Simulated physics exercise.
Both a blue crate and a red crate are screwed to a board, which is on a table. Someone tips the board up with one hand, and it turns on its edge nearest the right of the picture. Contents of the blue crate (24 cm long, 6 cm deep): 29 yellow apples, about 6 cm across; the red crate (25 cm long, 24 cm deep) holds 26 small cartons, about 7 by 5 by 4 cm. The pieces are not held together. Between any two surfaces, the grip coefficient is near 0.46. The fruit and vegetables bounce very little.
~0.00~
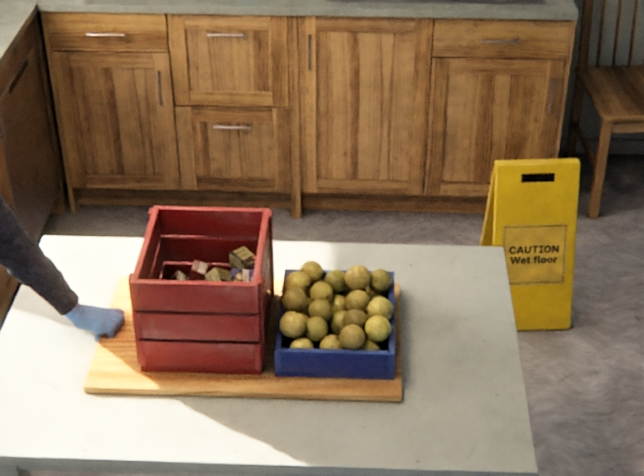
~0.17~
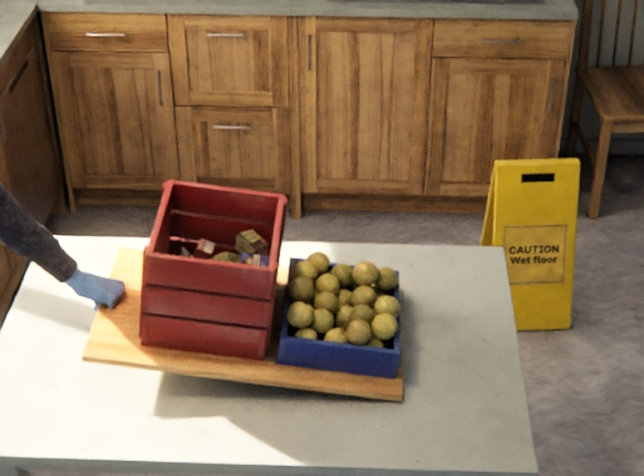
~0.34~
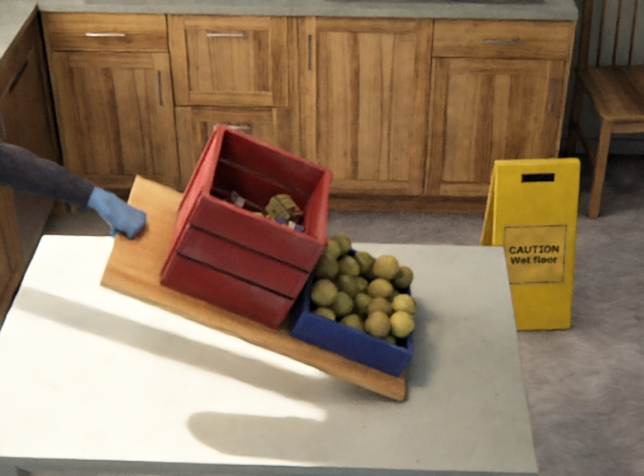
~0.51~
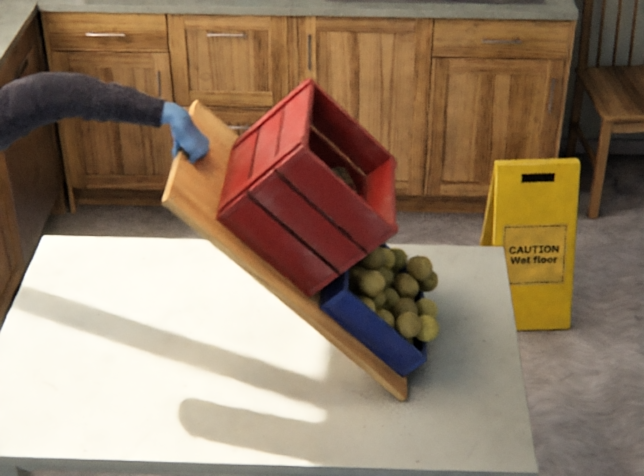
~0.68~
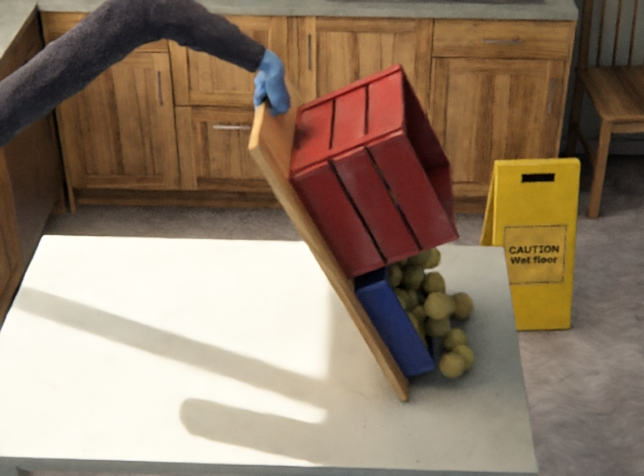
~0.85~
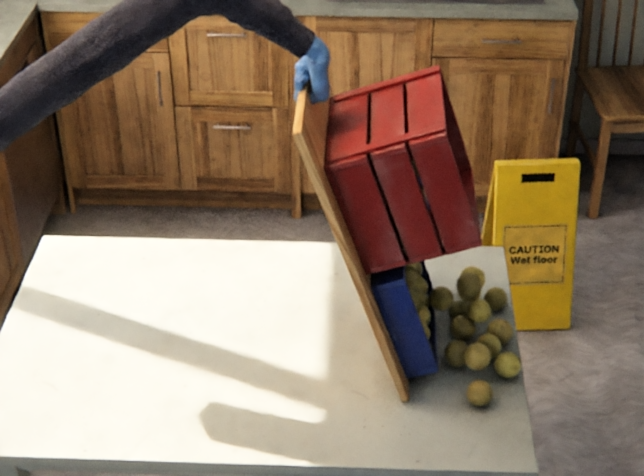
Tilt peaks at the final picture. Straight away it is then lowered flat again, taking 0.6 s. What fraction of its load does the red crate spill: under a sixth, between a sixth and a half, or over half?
It never loses a sixth.
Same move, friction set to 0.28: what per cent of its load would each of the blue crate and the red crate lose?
Blue crate 50, red crate 10 per cent.
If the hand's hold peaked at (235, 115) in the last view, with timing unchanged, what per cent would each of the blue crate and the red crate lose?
In that setup the blue crate sheds 50 per cent of its load, while the red crate sheds 0 per cent.
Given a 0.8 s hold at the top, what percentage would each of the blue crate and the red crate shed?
With that change, blue crate sheds 50 percent and red crate sheds 0 percent.
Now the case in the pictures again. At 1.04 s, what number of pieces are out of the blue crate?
Blue crate: Roughly 14 out by then.
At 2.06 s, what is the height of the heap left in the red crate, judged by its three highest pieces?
That is close to 13 centimetres.
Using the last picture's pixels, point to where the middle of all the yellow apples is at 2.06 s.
Centre: About (376, 322) px.
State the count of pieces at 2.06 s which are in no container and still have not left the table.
Around 4 in all.
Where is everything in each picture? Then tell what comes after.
In the first picture (places track the rim corner closest to us here), red crate (252, 284); blue crate (389, 352); tipped 0°; all still inside.
In the second picture, red crate (268, 269); blue crate (394, 352); tipped 7°.
In the third picture, red crate (319, 242); blue crate (408, 351); tipped 25°.
In the fourth picture, red crate (392, 227); blue crate (423, 355); tipped 46°.
In the fifth picture, red crate (455, 232); blue crate (433, 362); tipped 64°; 5 out.
In the sixth picture, red crate (480, 239); blue crate (437, 365); tipped 71°; 14 out, the lowest apple at (460, 312).
After 1.04 s, tilt 54°; the blue crate is down by 14 of 29 and the red crate has all 26.
After 1.28 s, tilt 14°; the blue crate is down by 14 of 29 and the red crate has all 26.
After 1.62 s, tilt 0°; the blue crate is down by 14 of 29 and the red crate has all 26.
Final count (at 2.06 s), the blue crate is down by 14 of 29 and the red crate has all 26. Asked share, 0 of 26, 0 per cent.
